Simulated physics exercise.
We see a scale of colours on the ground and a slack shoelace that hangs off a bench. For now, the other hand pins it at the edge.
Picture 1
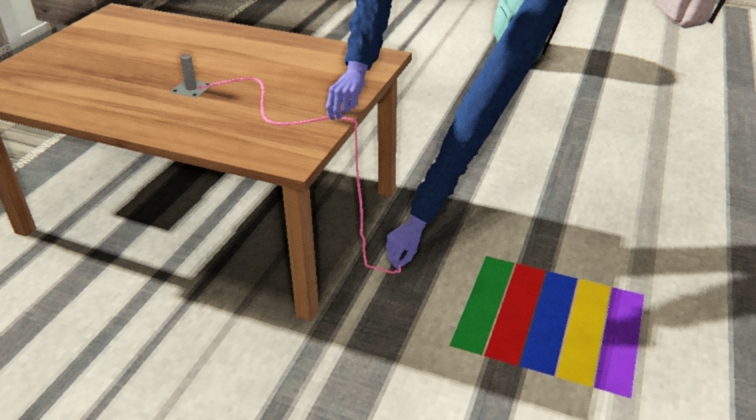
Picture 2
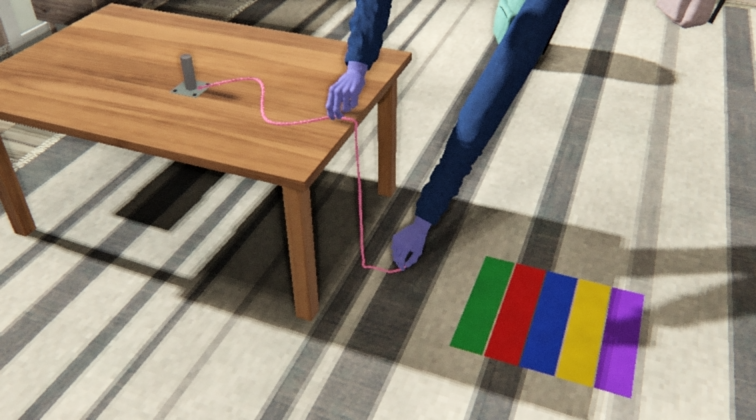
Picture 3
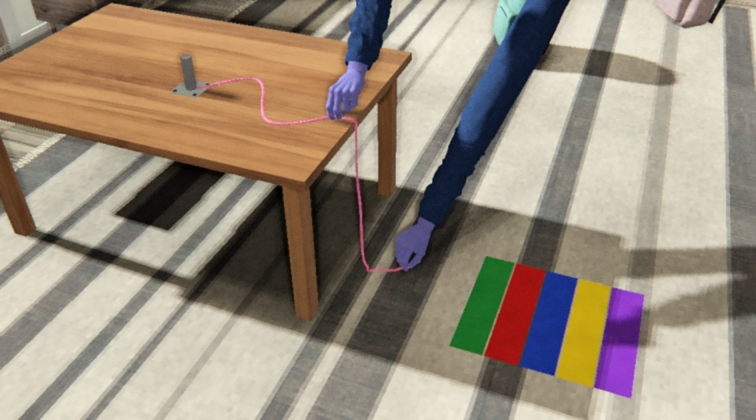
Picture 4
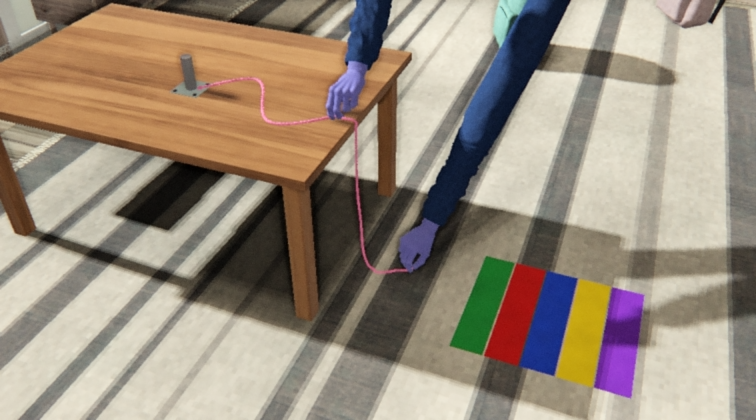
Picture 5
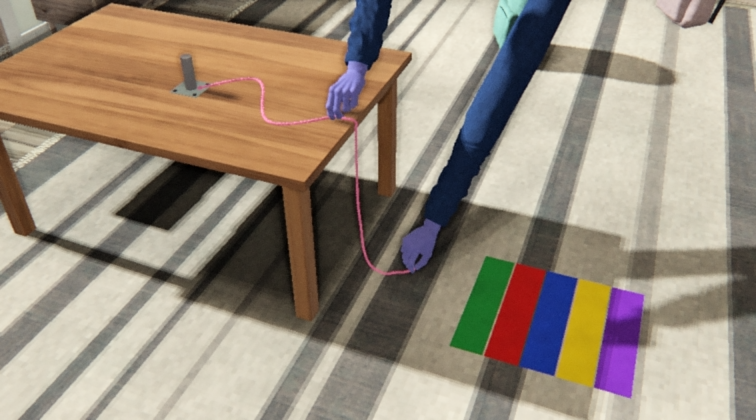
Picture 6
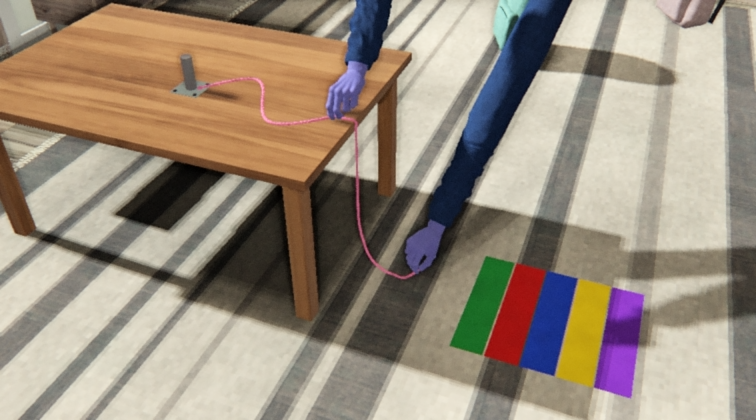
Hand near the floor drawing the end of a slack pink shoelace slightly right, another hand pinning it at the table edge.
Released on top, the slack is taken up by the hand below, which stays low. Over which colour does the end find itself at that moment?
I would say over yellow.
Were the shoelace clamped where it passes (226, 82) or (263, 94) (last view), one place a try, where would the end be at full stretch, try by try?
About (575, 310) and (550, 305).
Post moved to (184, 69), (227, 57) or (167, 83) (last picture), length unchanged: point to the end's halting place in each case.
Try by try, about (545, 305), (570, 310) and (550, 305).
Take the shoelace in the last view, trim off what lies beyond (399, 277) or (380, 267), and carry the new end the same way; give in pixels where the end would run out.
It would be at (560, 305) in the first case and at (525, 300) in the second.
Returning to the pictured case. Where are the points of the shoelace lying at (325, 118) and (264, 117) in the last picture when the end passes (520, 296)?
The first at (367, 152), the second at (323, 116).
Soon after, end near (520, 296); over red.
Then, end near (563, 308); over blue.
At full stretch, end near (589, 314); over yellow. The yellow one.
